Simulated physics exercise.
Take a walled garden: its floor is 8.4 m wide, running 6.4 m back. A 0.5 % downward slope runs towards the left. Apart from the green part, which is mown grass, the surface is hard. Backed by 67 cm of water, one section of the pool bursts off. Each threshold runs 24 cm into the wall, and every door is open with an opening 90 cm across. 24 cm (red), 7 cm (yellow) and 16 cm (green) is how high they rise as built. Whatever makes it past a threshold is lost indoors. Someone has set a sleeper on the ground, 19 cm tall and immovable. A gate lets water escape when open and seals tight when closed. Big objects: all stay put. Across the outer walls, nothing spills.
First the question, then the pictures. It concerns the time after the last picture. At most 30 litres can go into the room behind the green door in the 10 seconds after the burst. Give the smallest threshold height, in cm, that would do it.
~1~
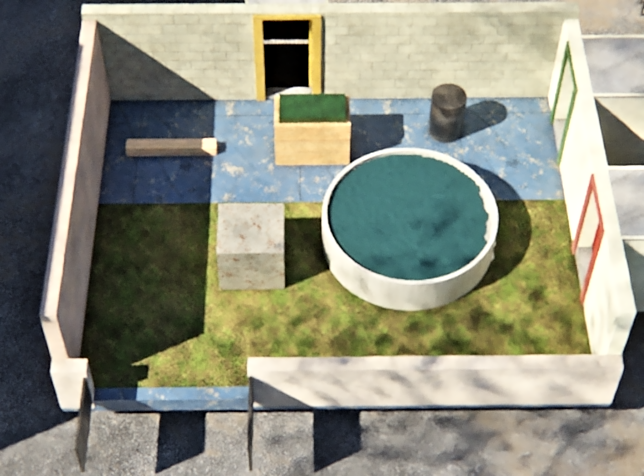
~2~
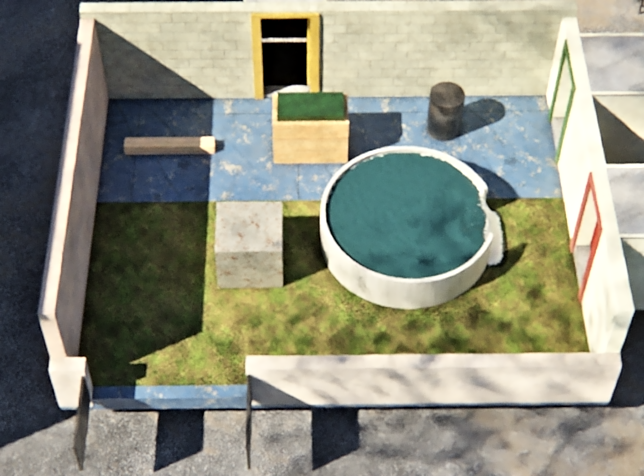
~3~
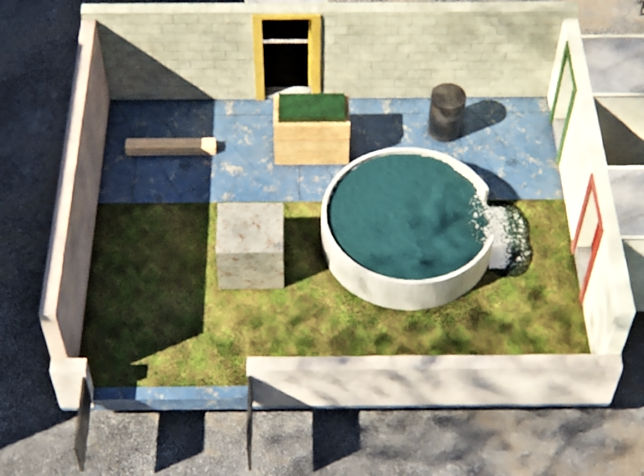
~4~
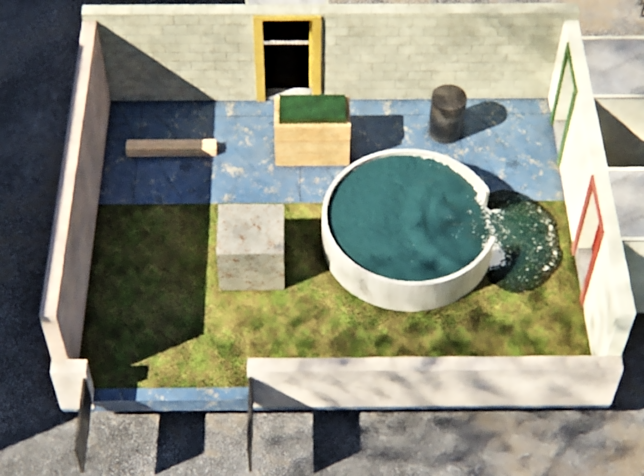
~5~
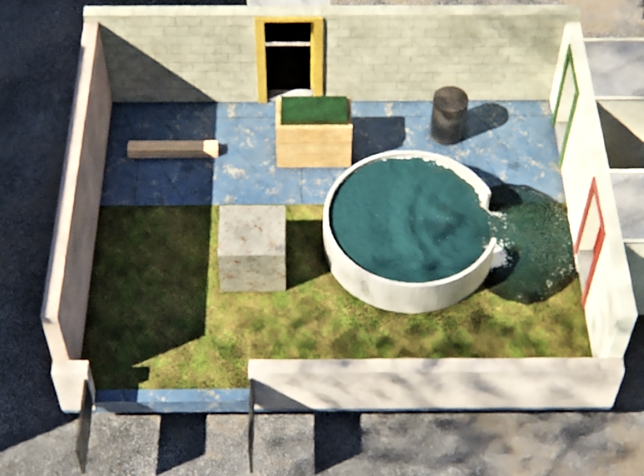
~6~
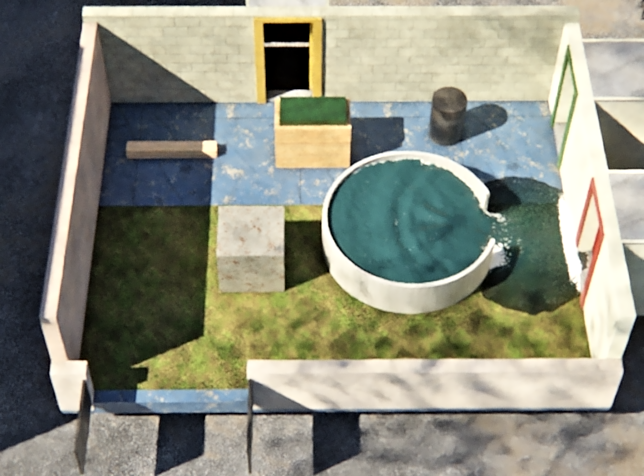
I would say 10 cm.
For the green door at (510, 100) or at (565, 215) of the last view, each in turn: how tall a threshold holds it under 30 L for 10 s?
Around 21 and 31 cm respectively.
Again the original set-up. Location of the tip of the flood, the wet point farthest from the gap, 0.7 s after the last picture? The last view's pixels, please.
Around (547, 124).
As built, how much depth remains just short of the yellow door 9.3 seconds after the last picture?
Roughly 6.0 cm deep.
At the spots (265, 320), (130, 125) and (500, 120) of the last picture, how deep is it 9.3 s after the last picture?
Ordered as asked: 8, 14, 13 cm.
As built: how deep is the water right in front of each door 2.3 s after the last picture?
In cm: Red 28, yellow 0, green 11.
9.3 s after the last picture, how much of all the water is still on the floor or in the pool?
Around 98 percent is still there.
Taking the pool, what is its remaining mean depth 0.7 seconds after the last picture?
Some 54 cm.
Then, 0.7 s after the last picture water covers 15 % of the floor, deepest (43 cm) near (557, 245); 7 cm at the green door, 0 litres in over its 16 cm threshold.
Then, 2.3 s after the last picture water covers 30 % of the floor, deepest (34 cm) near (567, 245); 11 cm at the green door, 0 litres in over its 16 cm threshold.
Then, 9.3 s after the last picture water covers 95 % of the floor, deepest (14 cm) near (557, 245); 11 cm at the green door, 2 litres in over its 16 cm threshold.
At the green door as built, the water peaked near 14 cm, 6.5 s after the last picture.
Run again over the same 10 s with other heights there, 42 litres in over 9 cm, 13 litres over 12.5 cm. The limit of 30 litres is kept from about 10 cm up.
